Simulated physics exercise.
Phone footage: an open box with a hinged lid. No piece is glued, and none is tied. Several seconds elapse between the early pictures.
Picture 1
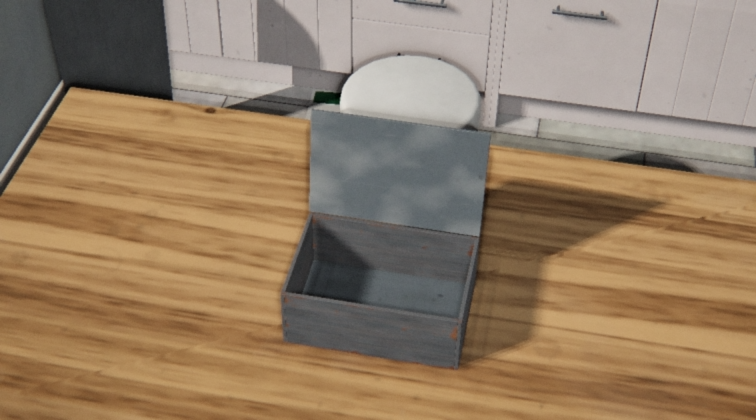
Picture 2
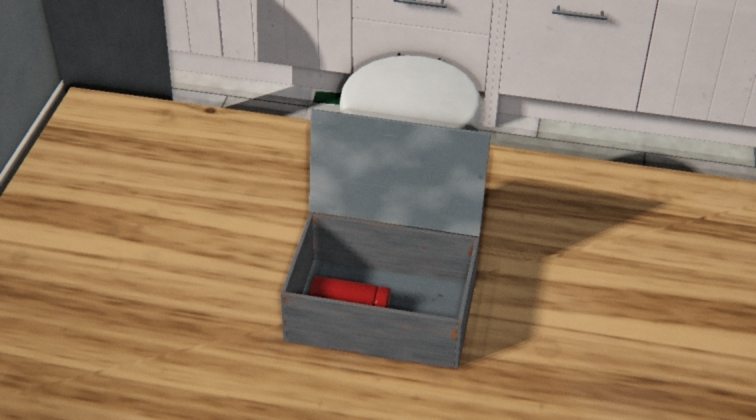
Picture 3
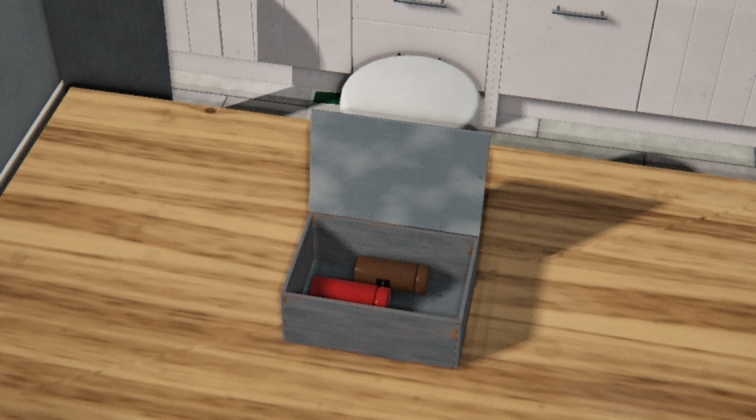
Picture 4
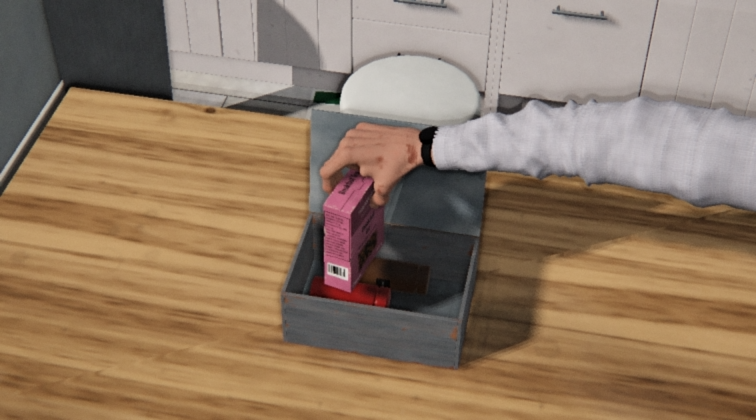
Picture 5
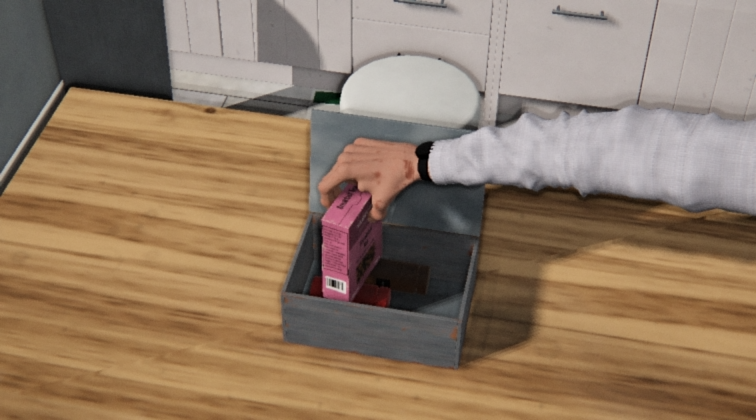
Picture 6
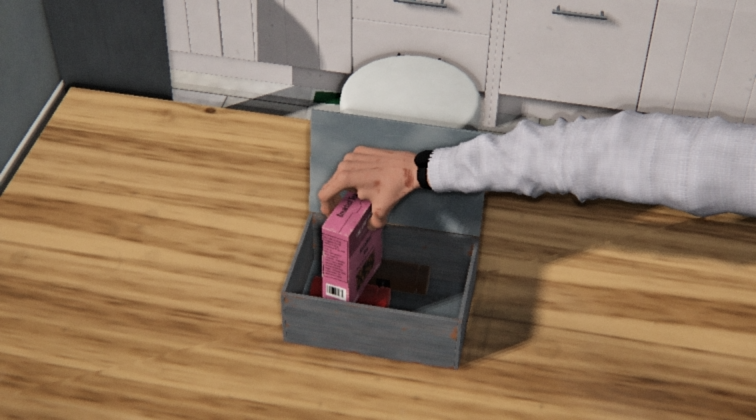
A hand with a dark watch and a pale sleeve reaches from the right over an open grey box with a raised lid, seen from above on a striped wooden surface before white cabinets. A red cylinder appears inside at the left, then a brown one behind it. The hand lowers a pink packet into the box's left side, still gripping it, while the camera stays still.
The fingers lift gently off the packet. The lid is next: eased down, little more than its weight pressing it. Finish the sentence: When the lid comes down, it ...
When the lid comes down, it stops short of the rim.
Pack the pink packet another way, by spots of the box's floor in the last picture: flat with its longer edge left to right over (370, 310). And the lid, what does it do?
Then the lid does shut, as it turns out.
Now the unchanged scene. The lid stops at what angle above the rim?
About 60° above the rim.
Then, 1.00 s later than the last frame, lid starting down; pink packet moved a little near (355, 240).
Then, 1.40 s later than the last frame, lid 75° above the rim.
Then, 1.60 s later than the last frame, lid 66° above the rim; pink packet moved a little near (350, 256).
When it is over, lid 61° above the rim; left askew, pink packet; the other 2 as before. End places, in pixels of the last picture, pink packet near (350, 258).
